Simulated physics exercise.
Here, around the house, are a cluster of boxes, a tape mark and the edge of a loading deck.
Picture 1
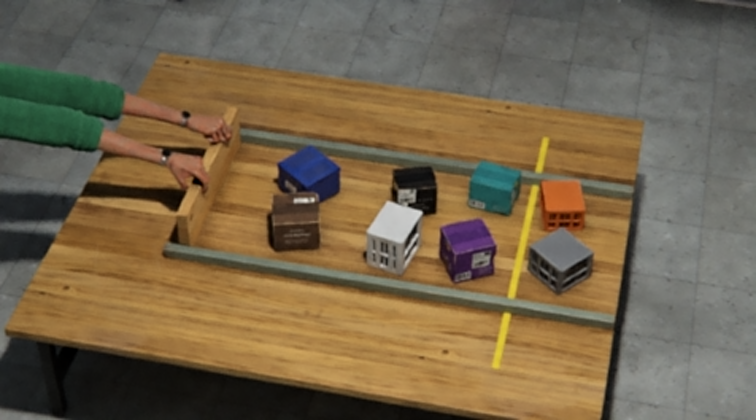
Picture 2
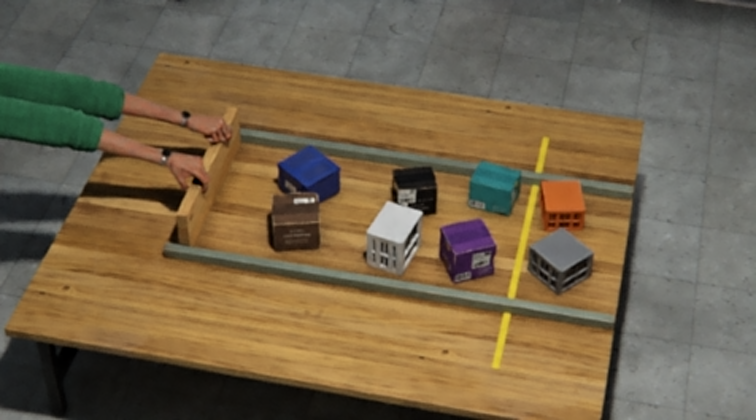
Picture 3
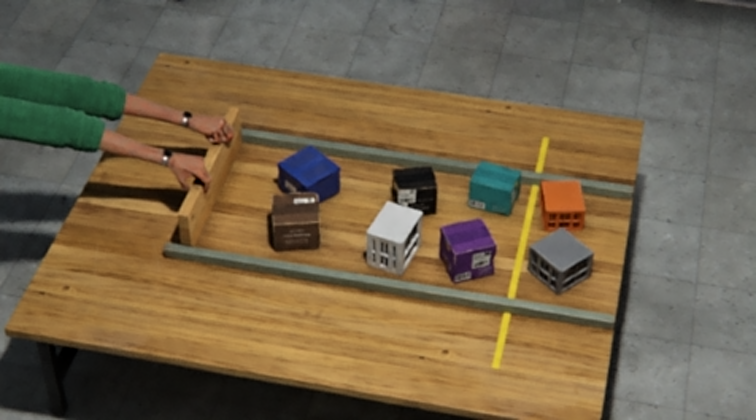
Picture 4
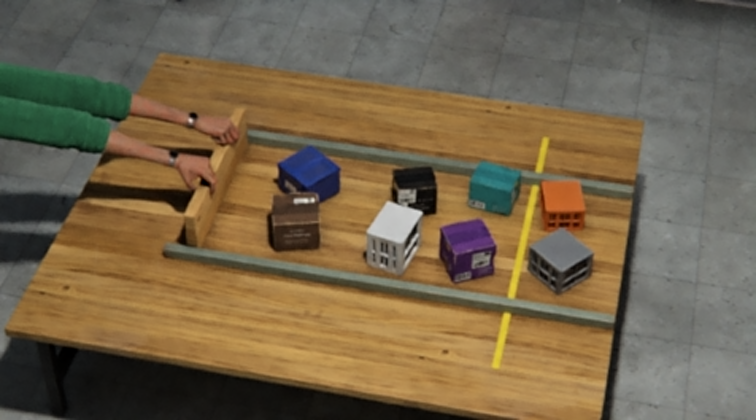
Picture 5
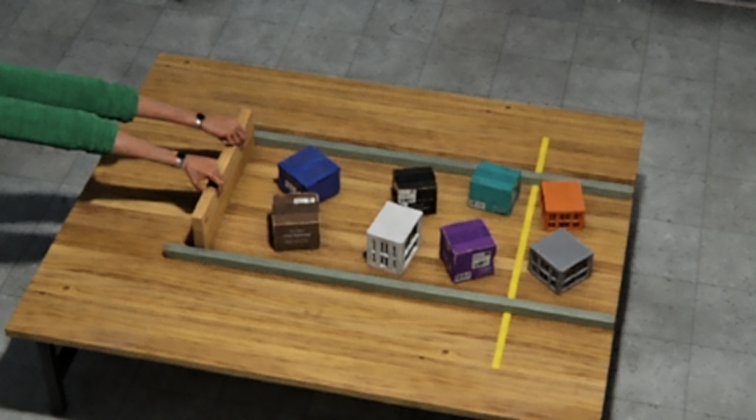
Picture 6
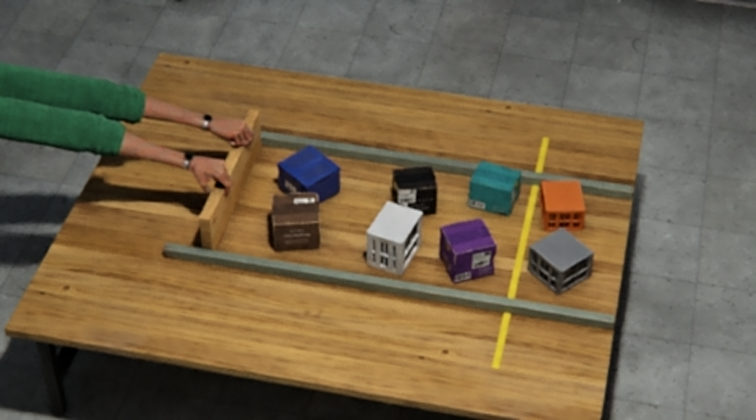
To begin with, two green-sleeved arms hold a wooden plank upright at the left end of a tabletop lane, with eight coloured boxes and crates spread toward a yellow tape line. The hands then push the plank slightly rightward, narrowing the gap to the still boxes.
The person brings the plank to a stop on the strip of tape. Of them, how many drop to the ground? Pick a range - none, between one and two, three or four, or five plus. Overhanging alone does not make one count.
Range: Three or four.
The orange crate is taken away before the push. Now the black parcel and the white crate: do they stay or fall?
Result - black parcel: It stays aboard; white crate: It stays aboard.
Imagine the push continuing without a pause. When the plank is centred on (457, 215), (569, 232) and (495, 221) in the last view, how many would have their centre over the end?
Place by place: 0, 6 and 2.
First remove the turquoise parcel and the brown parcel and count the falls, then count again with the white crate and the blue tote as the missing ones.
The first count is 2 and the second is 1.
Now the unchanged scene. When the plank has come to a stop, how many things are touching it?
The count comes out at 2.
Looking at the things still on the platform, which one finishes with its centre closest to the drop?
Turquoise parcel, foremost.
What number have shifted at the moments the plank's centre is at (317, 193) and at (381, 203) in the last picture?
At the first place 2, at the second 6.
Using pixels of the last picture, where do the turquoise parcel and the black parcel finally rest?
Around (606, 202), then around (595, 227).
Early on, none off yet; grey crate at rest near (560, 261); orange crate at rest near (562, 205); turquoise parcel at rest near (495, 189).
Finally, the number that fall off is three or four; lost, purple parcel, orange crate and grey crate.
